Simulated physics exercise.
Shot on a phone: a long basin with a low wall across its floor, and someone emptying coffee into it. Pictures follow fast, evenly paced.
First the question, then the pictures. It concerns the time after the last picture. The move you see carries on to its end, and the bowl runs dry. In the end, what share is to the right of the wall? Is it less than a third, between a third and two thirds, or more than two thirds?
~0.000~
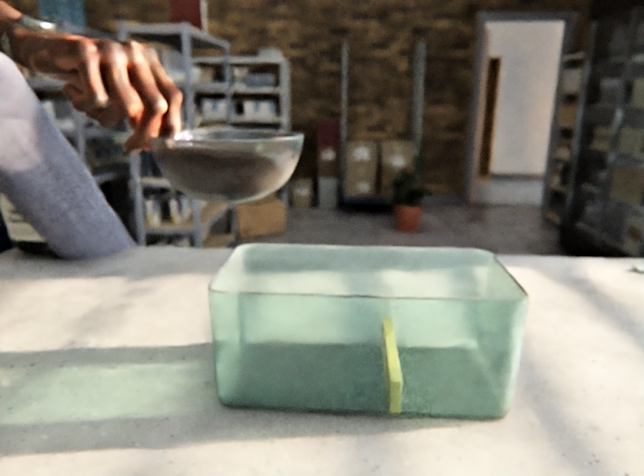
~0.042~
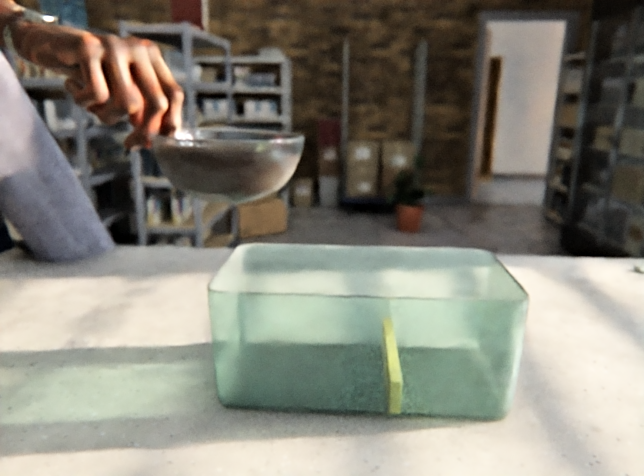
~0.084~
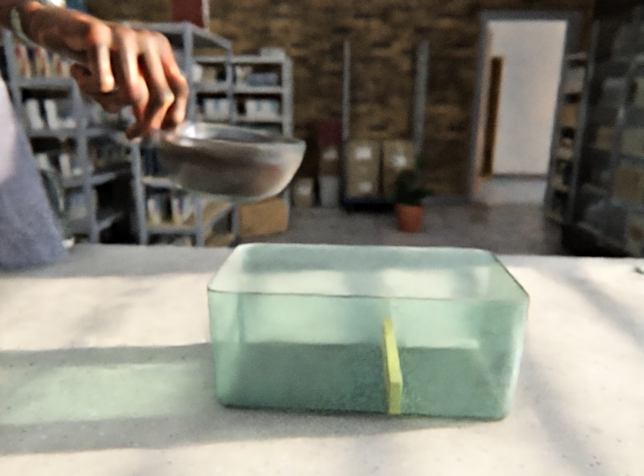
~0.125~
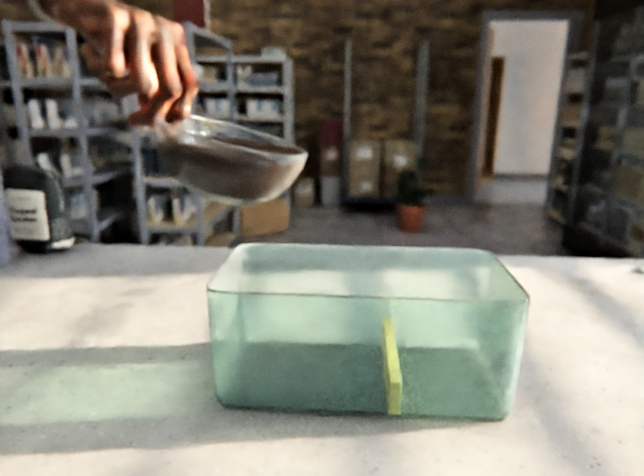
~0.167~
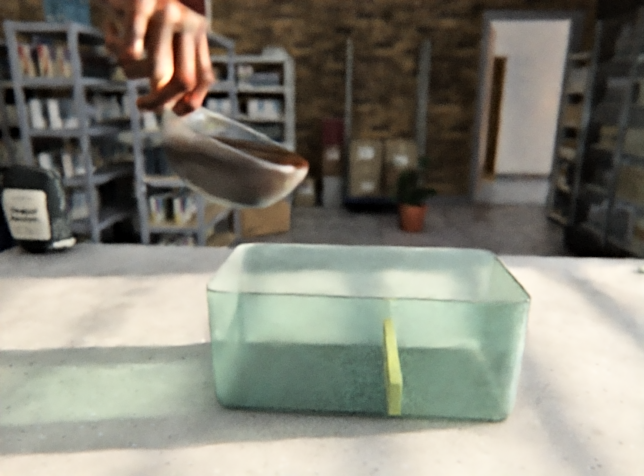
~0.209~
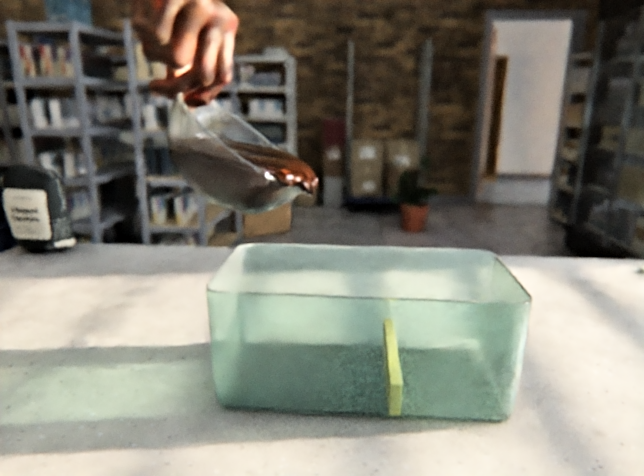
Less than a third.
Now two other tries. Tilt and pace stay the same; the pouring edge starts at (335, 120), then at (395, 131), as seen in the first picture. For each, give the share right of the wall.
Roughly 30 % and 60 %.
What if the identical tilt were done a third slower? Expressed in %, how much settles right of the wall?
It comes to around 10 per cent.
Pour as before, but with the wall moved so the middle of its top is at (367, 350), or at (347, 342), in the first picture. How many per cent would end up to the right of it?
Estimated: 25 % first, 40 % second.
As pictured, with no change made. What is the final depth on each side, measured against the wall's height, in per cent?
Roughly 50 percent left, 20 percent right.
A moment on, the bowl is tipped right over and 2 per cent is still to pour, 85 is left of the wall and 0 right of it.
Next, the bowl is tipped right over and 0 per cent is still to pour, 78 is left of the wall and 9 right of it.
Then the bowl is tipped right over and 0 per cent is still to pour, 77 is left of the wall and 17 right of it.
Later the bowl is tipped right over and 0 per cent is still to pour, 77 is left of the wall and 17 right of it.
At rest 77 per cent lies left of the wall, 17 right of it and 6 outside.
